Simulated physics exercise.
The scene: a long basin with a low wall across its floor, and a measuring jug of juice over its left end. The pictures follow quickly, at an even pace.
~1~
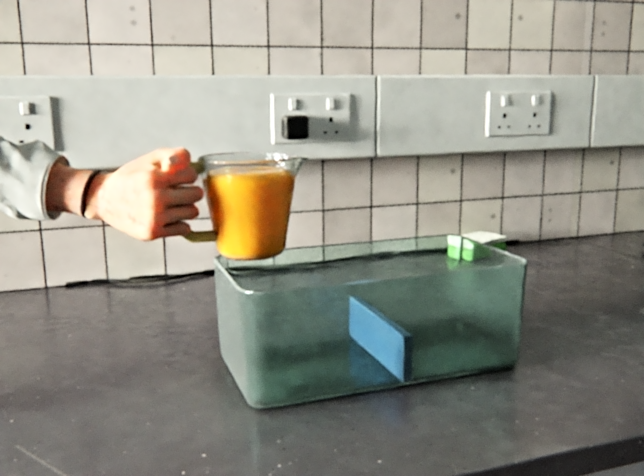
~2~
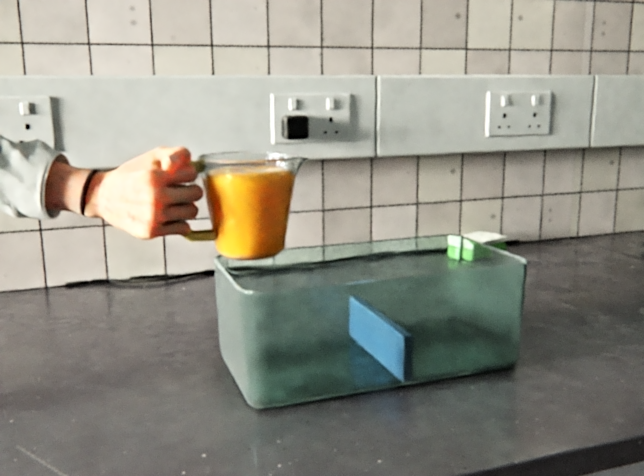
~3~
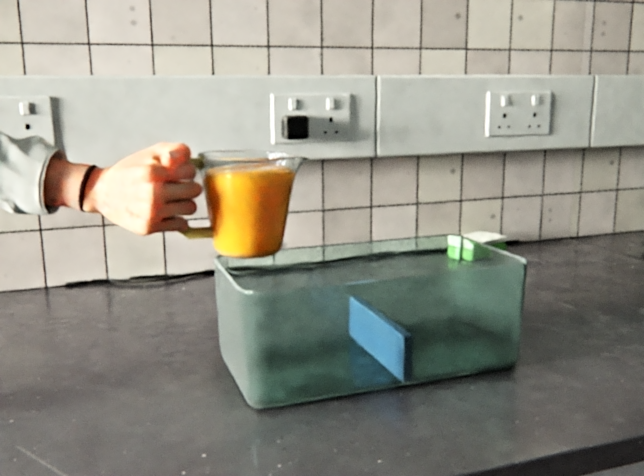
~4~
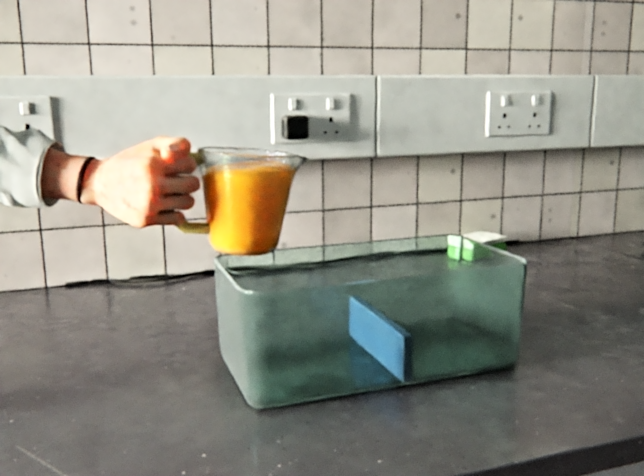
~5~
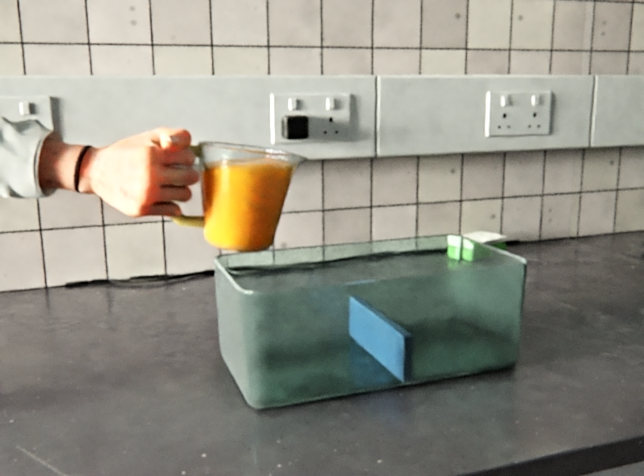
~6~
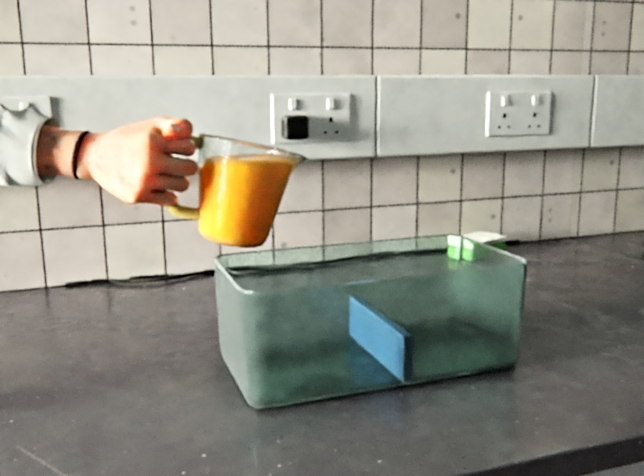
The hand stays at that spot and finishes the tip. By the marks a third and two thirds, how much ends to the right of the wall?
The share right of the wall is above two thirds.
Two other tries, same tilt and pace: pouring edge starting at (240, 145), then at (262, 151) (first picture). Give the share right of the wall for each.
Roughly 5 per cent, and 5 per cent.
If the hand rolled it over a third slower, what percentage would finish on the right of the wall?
Some 65 per cent.
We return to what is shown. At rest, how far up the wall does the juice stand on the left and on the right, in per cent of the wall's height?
Left: 10 %. Right: 30 %.
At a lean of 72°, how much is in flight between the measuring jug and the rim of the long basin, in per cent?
Near 25 %.
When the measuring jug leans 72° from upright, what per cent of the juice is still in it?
About 70 per cent.
A moment on, the measuring jug is tipped part way and 71 per cent is still to pour, 5 is left of the wall and 0 right of it.
Next, the measuring jug is tipped right over and 11 per cent is still to pour, 14 is left of the wall and 46 right of it.
Then the measuring jug is tipped right over and 0 per cent is still to pour, 20 is left of the wall and 78 right of it.
Later the measuring jug is tipped right over and 0 per cent is still to pour, 20 is left of the wall and 78 right of it.
Finally, 20 per cent lies left of the wall, 78 right of it and 1 outside.
